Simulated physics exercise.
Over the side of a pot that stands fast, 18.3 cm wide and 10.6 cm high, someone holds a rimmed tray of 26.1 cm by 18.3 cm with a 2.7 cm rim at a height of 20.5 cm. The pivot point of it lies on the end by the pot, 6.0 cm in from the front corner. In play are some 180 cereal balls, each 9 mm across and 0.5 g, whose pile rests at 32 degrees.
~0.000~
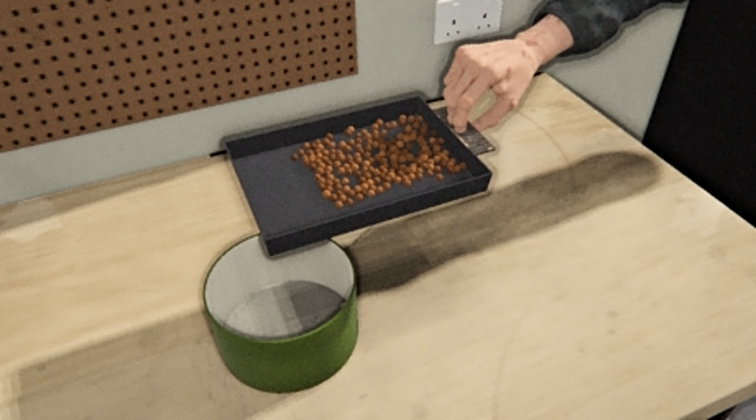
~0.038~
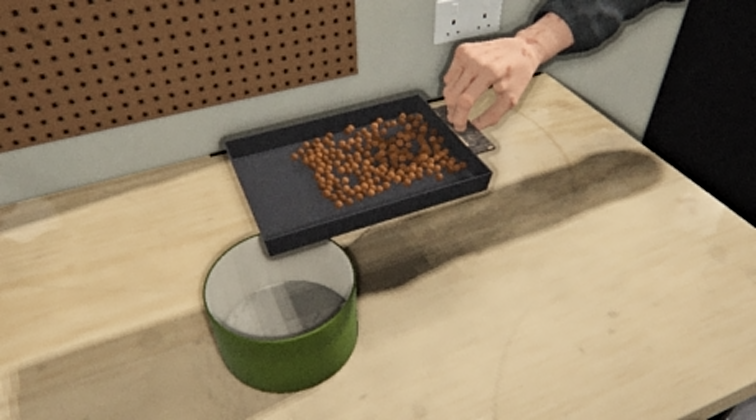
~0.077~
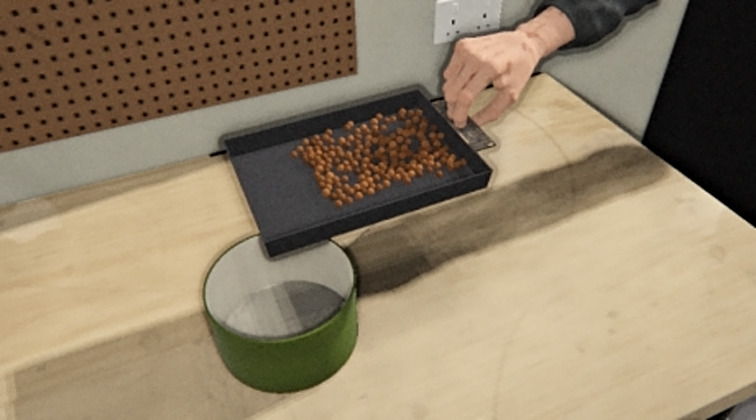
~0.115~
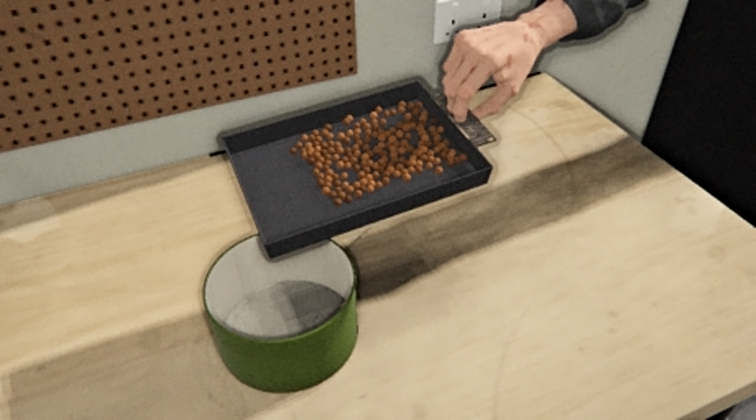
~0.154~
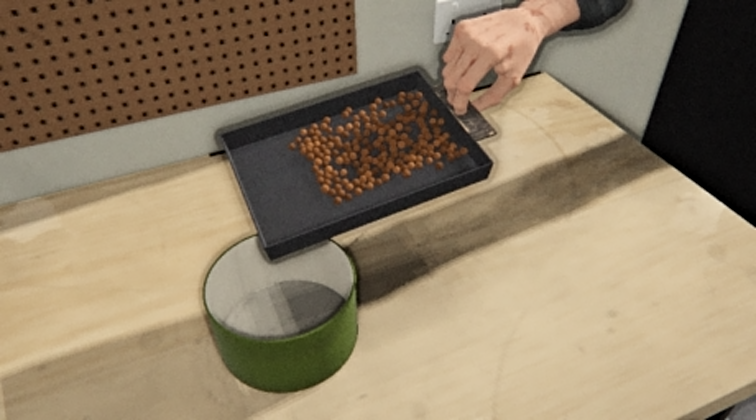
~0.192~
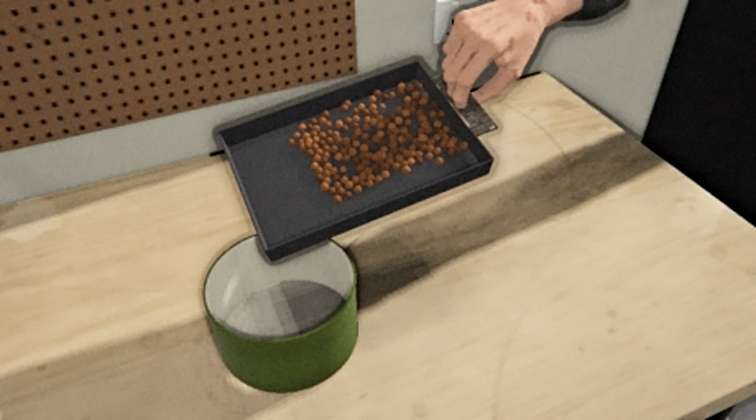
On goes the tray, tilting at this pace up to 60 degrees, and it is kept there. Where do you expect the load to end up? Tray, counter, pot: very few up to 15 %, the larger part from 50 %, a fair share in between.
Tray the larger part; counter very few; pot very few.
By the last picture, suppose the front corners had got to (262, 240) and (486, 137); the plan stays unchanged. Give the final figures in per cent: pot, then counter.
You'd end with pot at 0 and counter at 10.
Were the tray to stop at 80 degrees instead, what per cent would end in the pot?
Pot share: About 15 per cent.
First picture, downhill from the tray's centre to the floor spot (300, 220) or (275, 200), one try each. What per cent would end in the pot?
First try: Around 10 percent; second try: Around 5 percent.
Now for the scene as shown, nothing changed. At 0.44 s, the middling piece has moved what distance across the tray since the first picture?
Roughly 3 cm.
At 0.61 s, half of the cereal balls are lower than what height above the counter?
Around 24 cm up.
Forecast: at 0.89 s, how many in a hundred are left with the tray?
Something like 95 percent, roughly.
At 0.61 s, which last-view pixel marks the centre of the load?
My estimate is roughly (332, 203).
After 0.44 s, tilt 37 degrees; the tray holds 100 %, the pot 0 %.
After 0.61 s, tilt 53 degrees; the tray holds 100 %, the pot 0 %.
After 0.89 s, tilt 60 degrees; the tray holds 95 %, the pot 0 %.
At rest (1.6 s), tray 90 %, counter 5 %, pot 5 %.
